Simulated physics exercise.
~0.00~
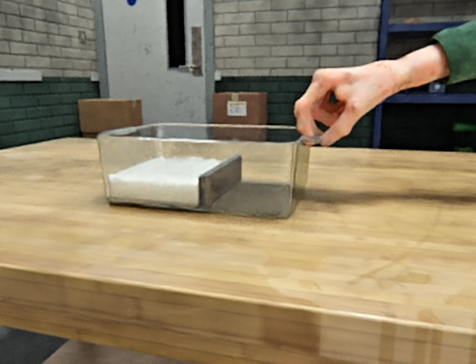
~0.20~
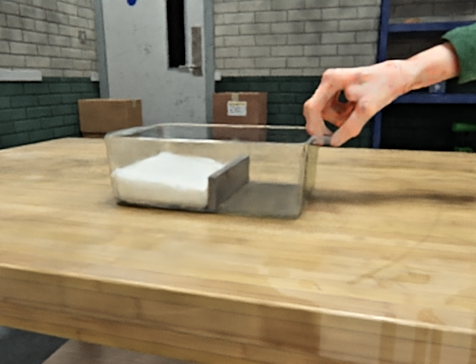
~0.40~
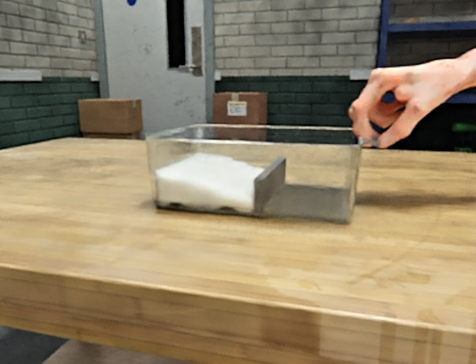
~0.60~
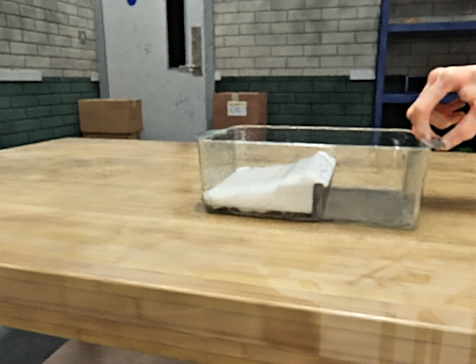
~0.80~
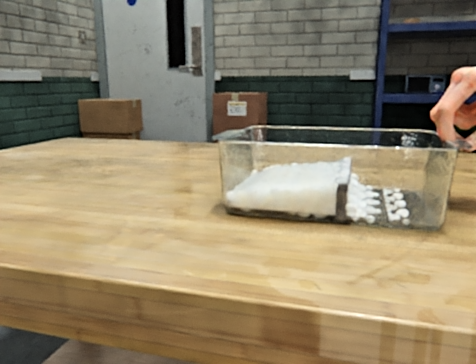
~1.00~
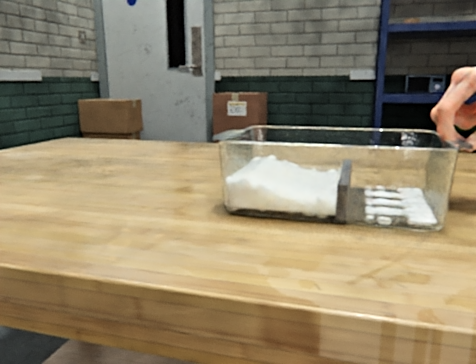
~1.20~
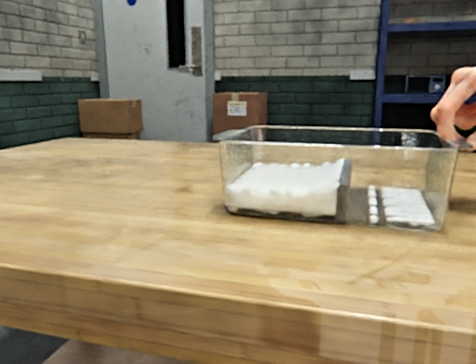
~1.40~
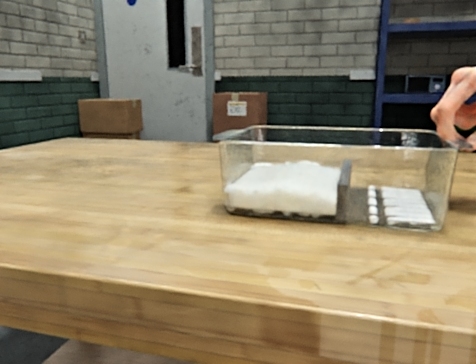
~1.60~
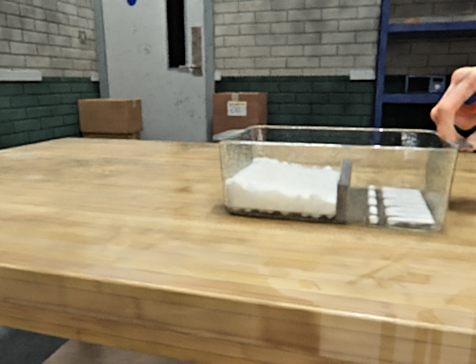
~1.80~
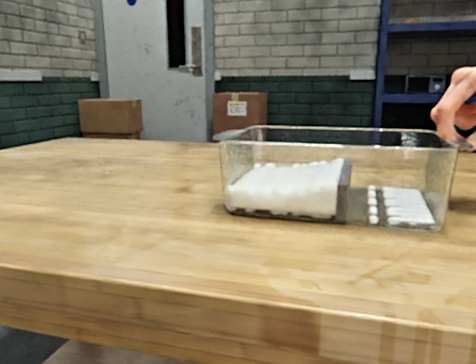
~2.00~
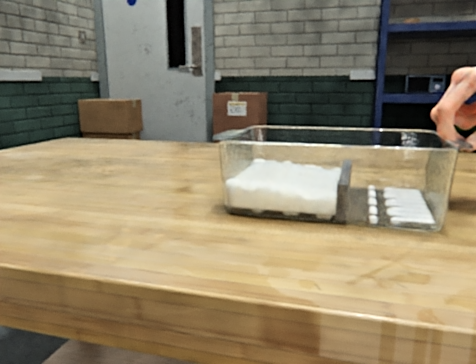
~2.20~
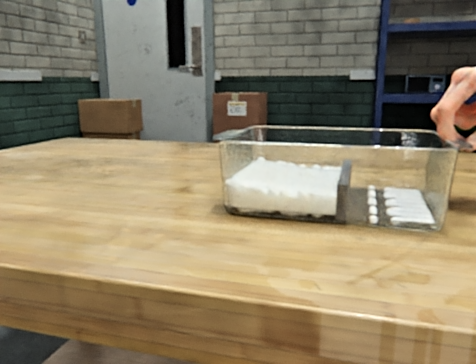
A hand pulled a clear, oblong tub of milk to the right across a wooden table, and the milk sloshed up against the divider and spilled over a little before settling, leaving most on the left and a small amount on the right.
